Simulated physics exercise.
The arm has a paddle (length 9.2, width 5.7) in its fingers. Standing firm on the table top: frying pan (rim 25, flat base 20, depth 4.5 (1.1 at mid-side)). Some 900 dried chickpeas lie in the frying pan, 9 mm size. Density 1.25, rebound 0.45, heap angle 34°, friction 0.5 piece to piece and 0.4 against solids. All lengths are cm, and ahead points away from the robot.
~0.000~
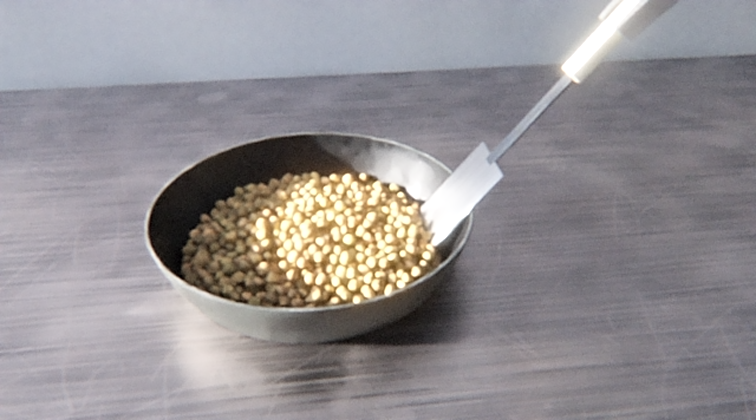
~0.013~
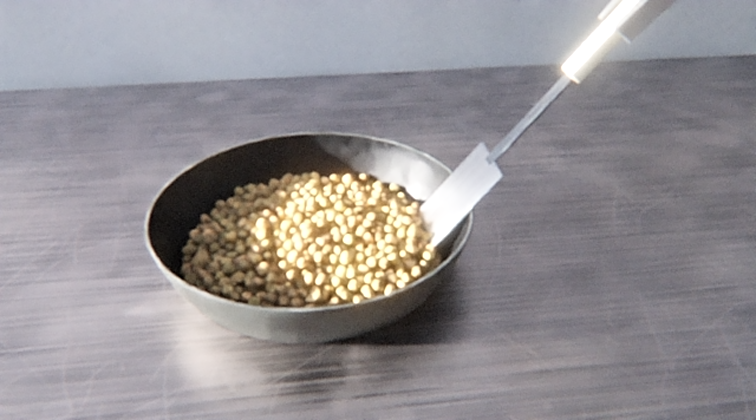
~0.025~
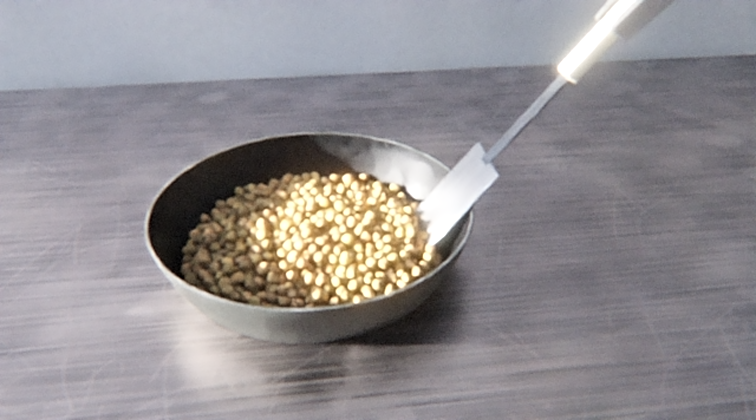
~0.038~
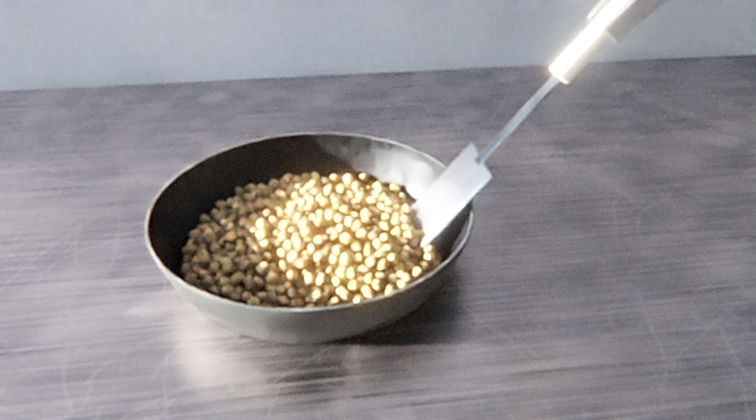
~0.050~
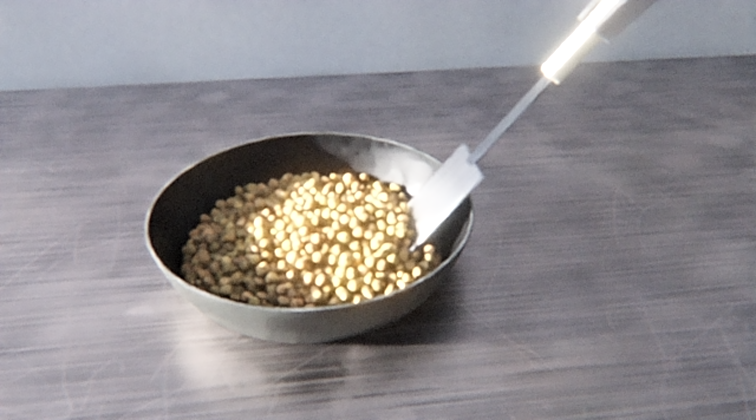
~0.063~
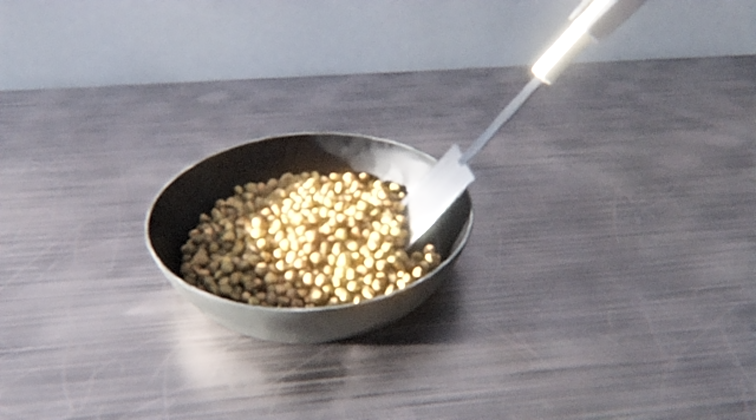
A paddle edging slowly left into the right side of a heap of dried chickpeas in a dark frying pan.
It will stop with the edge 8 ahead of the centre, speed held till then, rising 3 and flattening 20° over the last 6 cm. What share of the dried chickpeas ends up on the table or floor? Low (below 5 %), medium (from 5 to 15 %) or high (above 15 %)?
A low share, below 5 %, ends on the table or floor.
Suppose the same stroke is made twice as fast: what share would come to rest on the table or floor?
In that case some 10 per cent.
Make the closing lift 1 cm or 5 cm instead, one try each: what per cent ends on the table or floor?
About 0 and 5 per cent.
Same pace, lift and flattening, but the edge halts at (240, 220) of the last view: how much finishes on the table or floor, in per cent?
Some 0 per cent.
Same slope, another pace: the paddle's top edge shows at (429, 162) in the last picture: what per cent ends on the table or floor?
Some 10 per cent.
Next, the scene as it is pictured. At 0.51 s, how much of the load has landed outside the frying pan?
About 0 per cent.
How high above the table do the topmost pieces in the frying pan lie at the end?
Some 5.0 cm.
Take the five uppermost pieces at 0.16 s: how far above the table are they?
Roughly 5 cm.
After 0.16 s, sloping 51°, highest piece 5 above the table; 900 in the frying pan.
After 0.26 s, sloping 43°, highest piece 6 above the table; 900 in the frying pan.
After 0.51 s, sloping 31°, highest piece 5 above the table; 896 in the frying pan, 2 on the table or floor, 2 on the blade or in flight.
After 1.56 s, sloping 31°, highest piece 5 above the table; 896 in the frying pan, 4 on the table or floor.
At rest, 896 in the frying pan, 4 on the table or floor. That is 0 % on the table or floor.
